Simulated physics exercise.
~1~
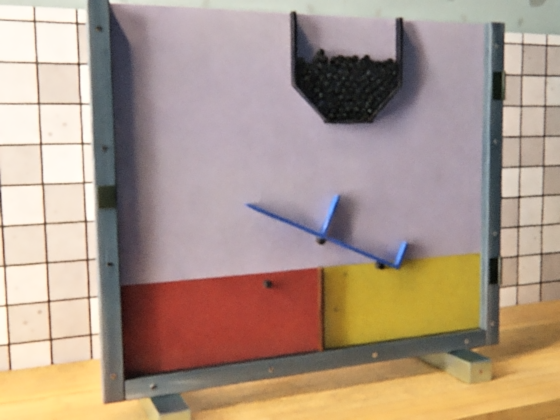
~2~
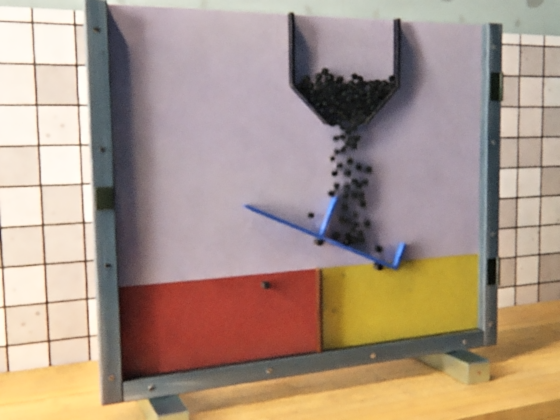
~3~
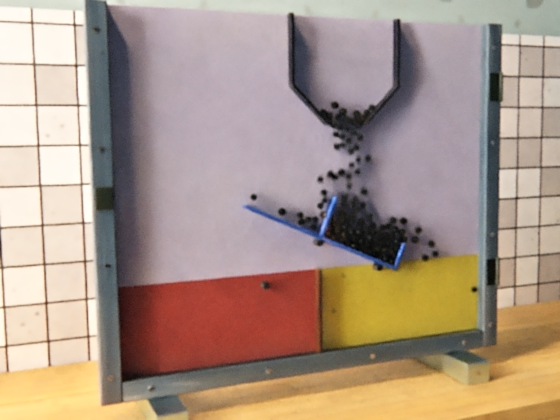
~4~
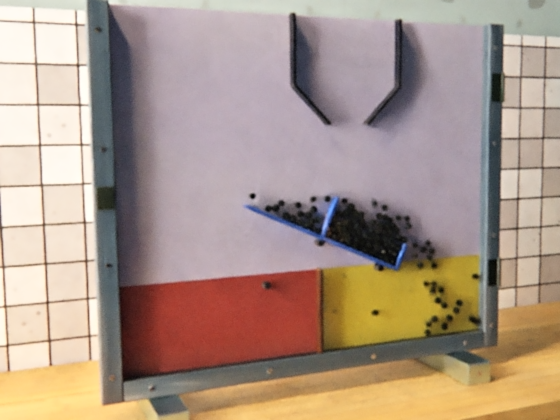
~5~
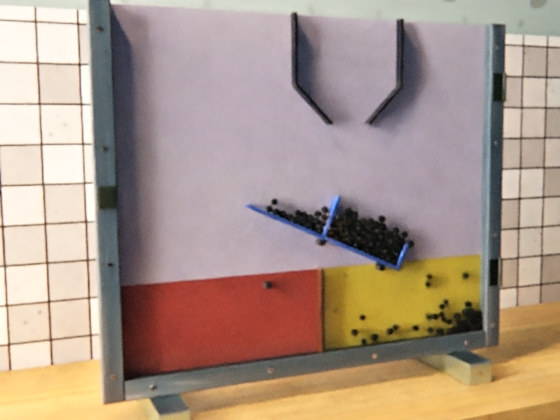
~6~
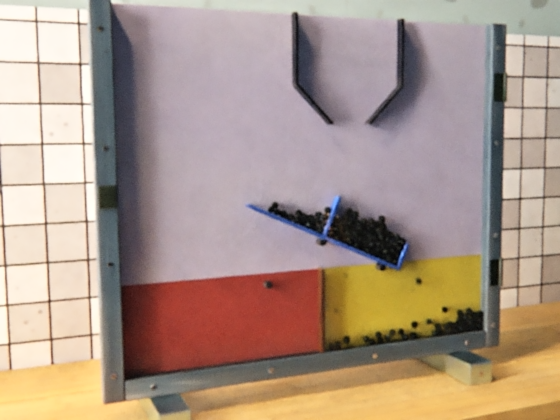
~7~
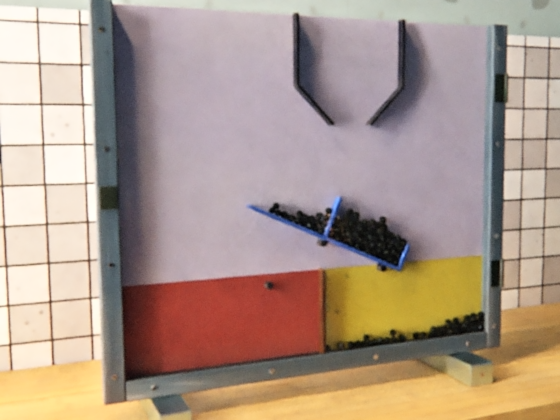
In a flat, upright case set on a wooden surface before a tiled wall, a hopper full of small black beads hangs above a blue tray already tilted down to the right, with a red bin at lower left and a yellow one at lower right. The beads pour out and heap up on the tray. As the hopper empties, some spill past the right end and drop into the yellow bin. The tray keeps its tilt throughout. Finally all lies still, most beads on the tray, a smaller share in yellow, and practically none in red.
